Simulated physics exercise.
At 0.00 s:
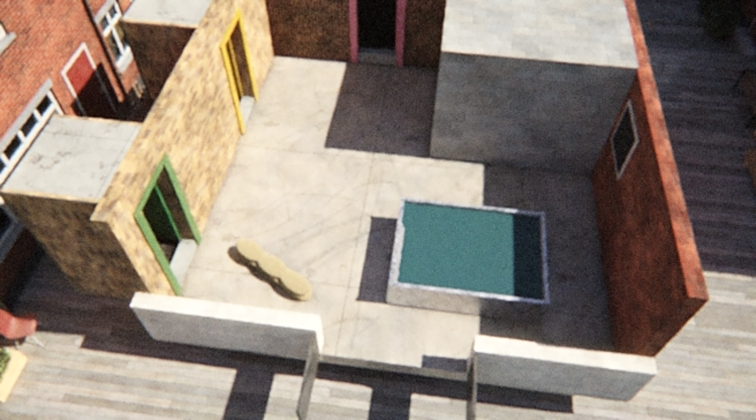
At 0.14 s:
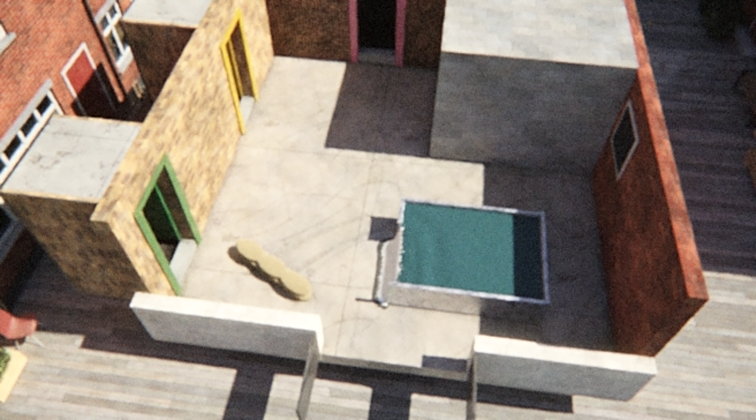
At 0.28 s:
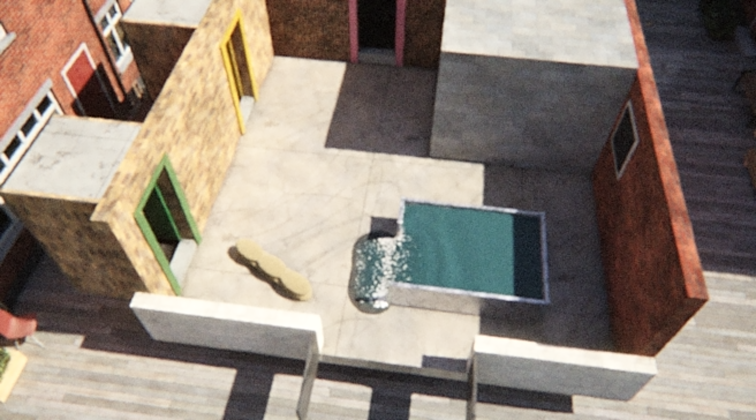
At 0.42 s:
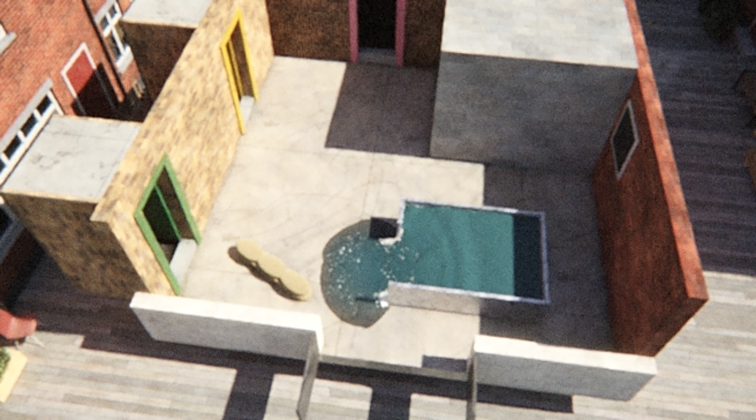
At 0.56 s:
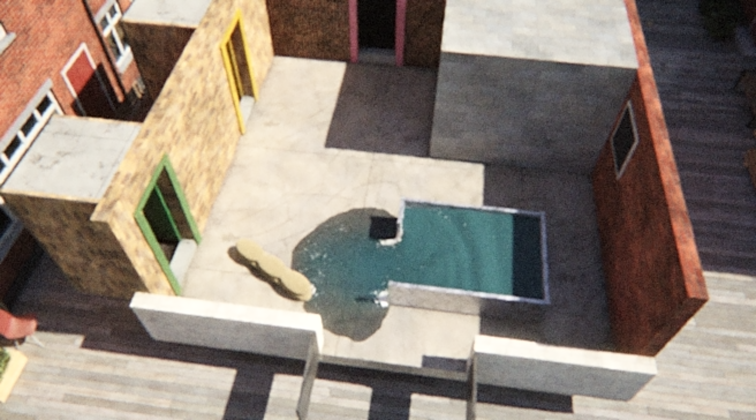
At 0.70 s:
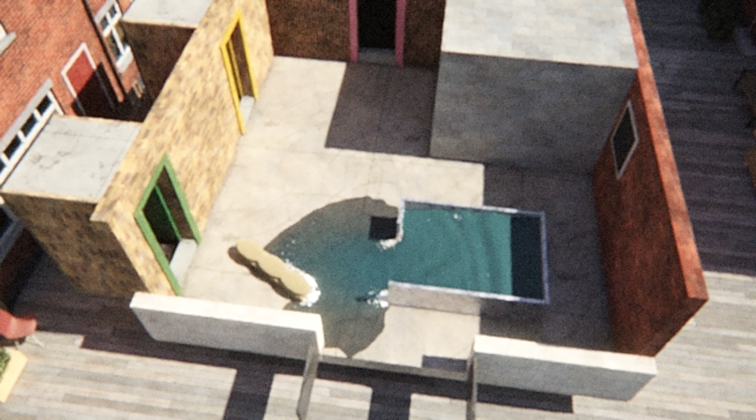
In a walled yard with yellow, green and pink doorways, water burst through the left side of a raised tank, spread leftward across the pale floor in a widening pool, and reached the tan sandbags.
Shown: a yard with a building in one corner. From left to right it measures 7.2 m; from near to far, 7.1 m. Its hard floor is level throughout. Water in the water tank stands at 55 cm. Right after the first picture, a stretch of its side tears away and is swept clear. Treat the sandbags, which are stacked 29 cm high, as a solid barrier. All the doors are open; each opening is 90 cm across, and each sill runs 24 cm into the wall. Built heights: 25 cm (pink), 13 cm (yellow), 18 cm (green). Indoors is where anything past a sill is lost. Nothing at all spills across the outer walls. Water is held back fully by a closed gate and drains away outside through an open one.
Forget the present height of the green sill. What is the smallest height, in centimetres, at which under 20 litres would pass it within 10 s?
The smallest such height is roughly 13 cm.
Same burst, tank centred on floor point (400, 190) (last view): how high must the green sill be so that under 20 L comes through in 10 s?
New minimum height: Approx. 12.0 cm.
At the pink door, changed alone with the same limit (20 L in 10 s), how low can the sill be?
Pink door, minimum about 6.5 cm.
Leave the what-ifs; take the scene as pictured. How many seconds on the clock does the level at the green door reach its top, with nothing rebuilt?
Peak time: Around 2.8 s.
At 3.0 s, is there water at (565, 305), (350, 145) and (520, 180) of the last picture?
One after another they are bone dry, bone dry, then bone dry.
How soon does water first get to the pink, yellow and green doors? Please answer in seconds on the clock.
Front times - pink: 4.5 s, yellow: 2.2 s, green: 1.8 s.
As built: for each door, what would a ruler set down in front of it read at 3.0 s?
Pink 0, yellow 8, green 20 cm.
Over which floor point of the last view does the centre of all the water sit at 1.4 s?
Centre of mass: About (424, 266) px.
After 1.4 s water covers 20 % of the floor, deepest (33 cm) near (309, 288); it has not reached the green door.
After 3.0 s water covers 35 % of the floor, deepest (24 cm) near (309, 288); 20 cm at the green door, 0 litres in over its 18 cm sill.
After 10.0 s water covers 75 % of the floor, deepest (14 cm) near (371, 65); 7 cm at the green door, 2 litres in over its 18 cm sill.
At the green door as built, the water arrived by 1.9 s and peaked near 21 cm at 2.8 s.
With a sill of 12 cm, 29 litres would have come in within the 10 s; with 16.5 cm, 5 litres. So under 20 litres takes about 13 cm.
